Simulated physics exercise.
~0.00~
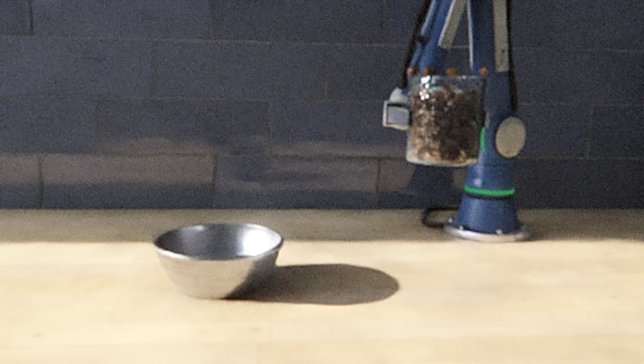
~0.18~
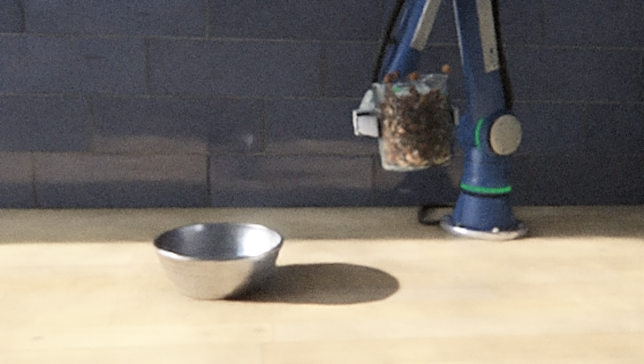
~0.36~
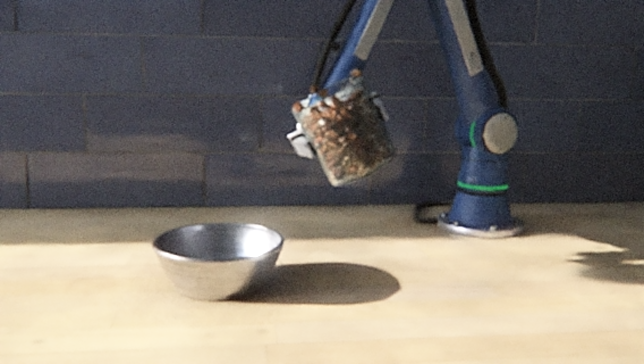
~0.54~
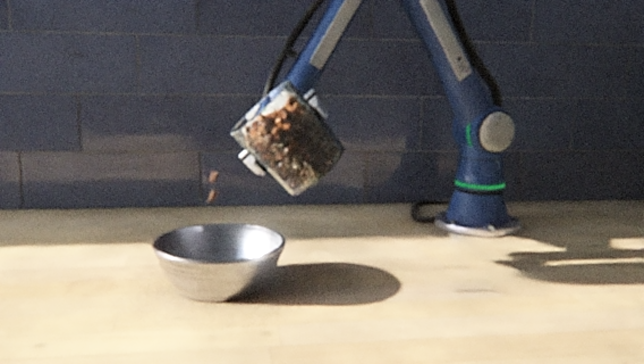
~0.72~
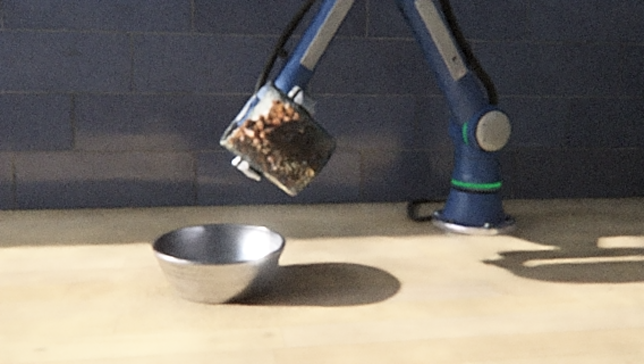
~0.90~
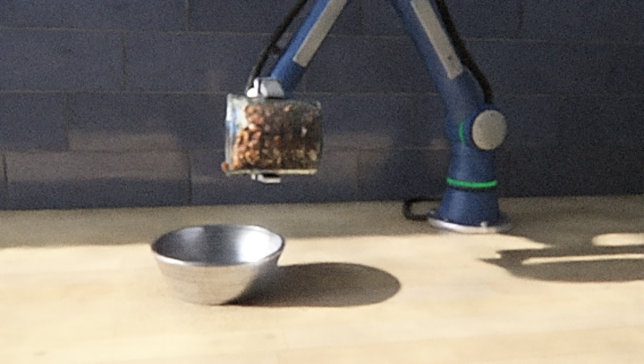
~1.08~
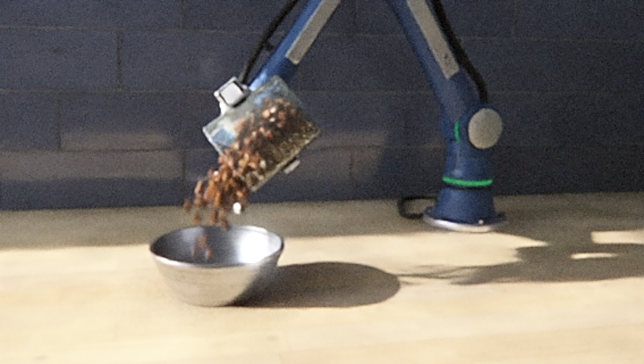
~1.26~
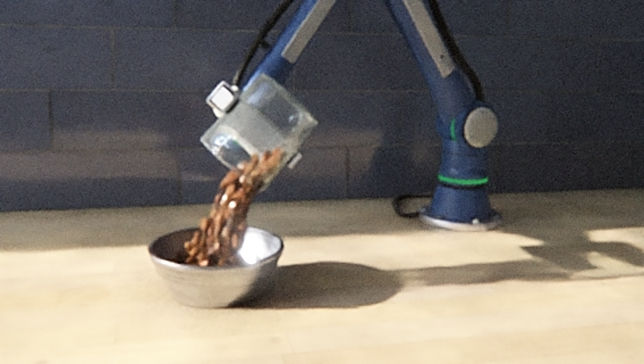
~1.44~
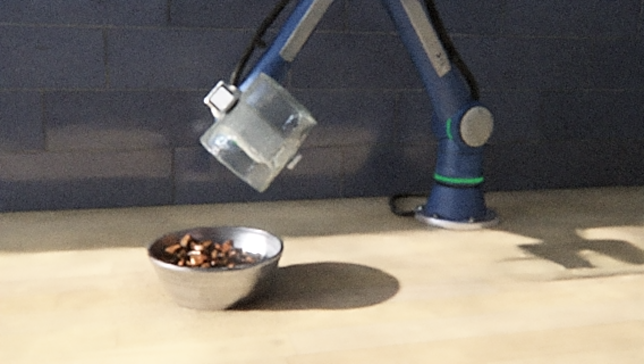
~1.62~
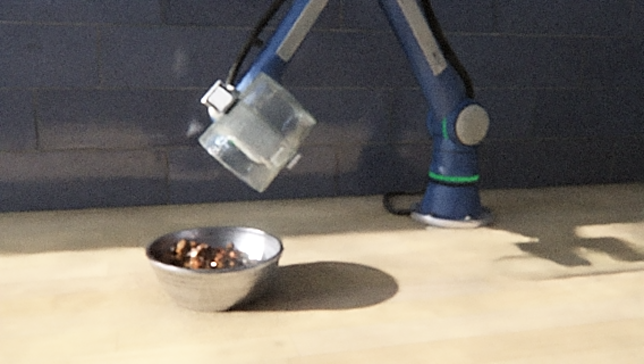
On a pale tabletop against dark tiles, a blue robotic arm swinging a clear beaker left and emptying brown pellets into a metal bowl.
